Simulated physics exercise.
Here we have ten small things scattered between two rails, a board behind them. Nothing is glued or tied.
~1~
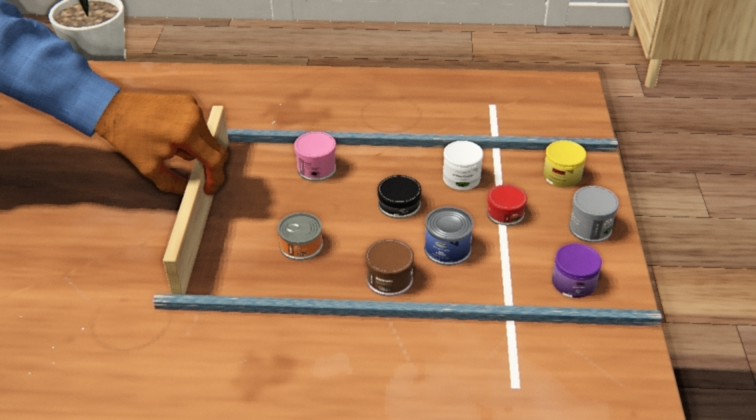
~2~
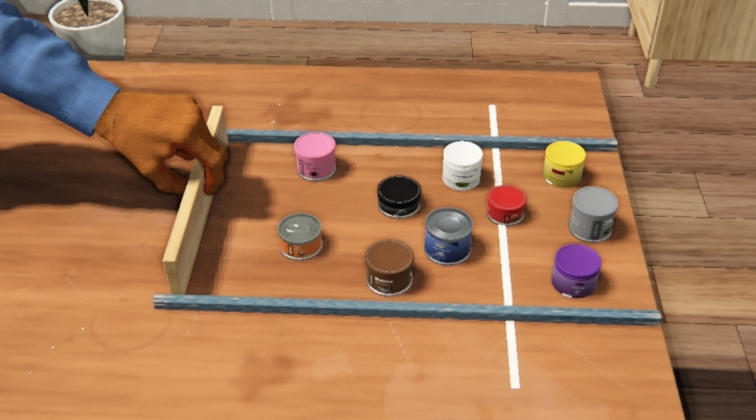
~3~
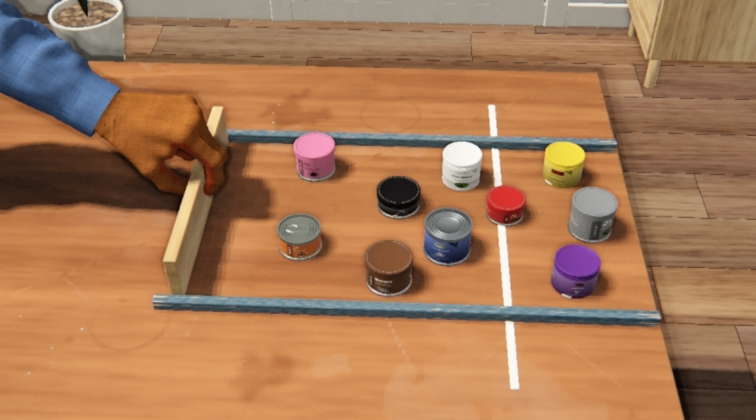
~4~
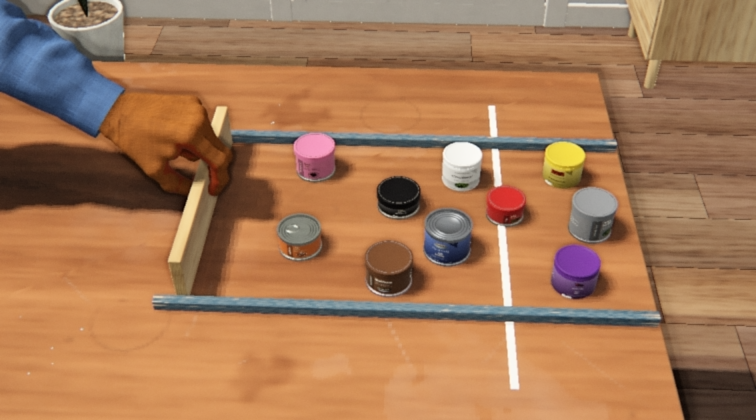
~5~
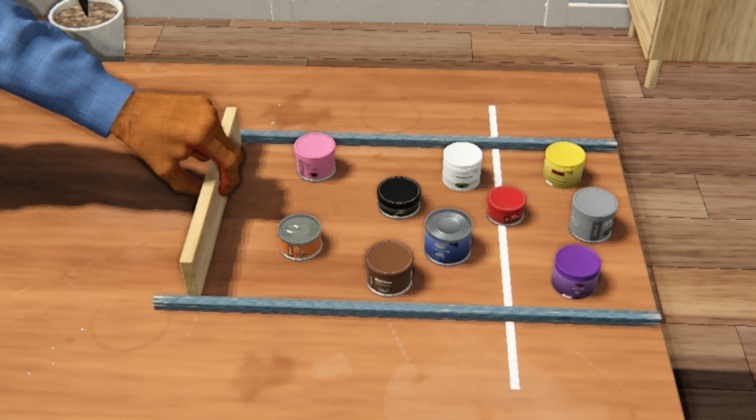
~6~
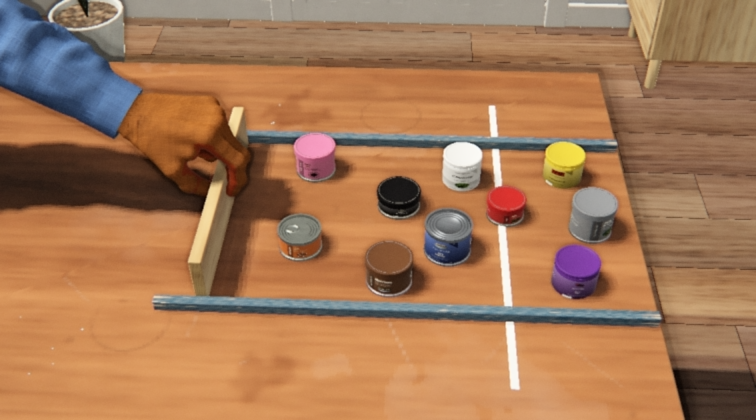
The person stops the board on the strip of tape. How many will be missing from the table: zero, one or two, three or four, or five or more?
As it turns out, the number that fall off is zero.
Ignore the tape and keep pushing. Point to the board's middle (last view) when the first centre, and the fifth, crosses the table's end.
At (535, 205) for the first, at (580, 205) for the fifth.
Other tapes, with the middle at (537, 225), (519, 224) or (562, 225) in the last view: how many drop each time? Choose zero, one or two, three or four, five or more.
For each place: None at all; none at all; 1 or 2.
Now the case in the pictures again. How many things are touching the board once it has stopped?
In contact: 4.
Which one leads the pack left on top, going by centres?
The grey pot ends nearest.
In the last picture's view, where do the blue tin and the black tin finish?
The blue tin stops around (572, 240); the black tin around (522, 201).
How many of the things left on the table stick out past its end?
It comes to 0.
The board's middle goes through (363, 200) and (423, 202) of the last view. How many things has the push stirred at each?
First 2, then 6.
Soon after, none off yet; grey pot at rest near (593, 216); yellow tub at rest near (564, 166); purple tub at rest near (576, 272).
In the end, the number that fall off is zero.
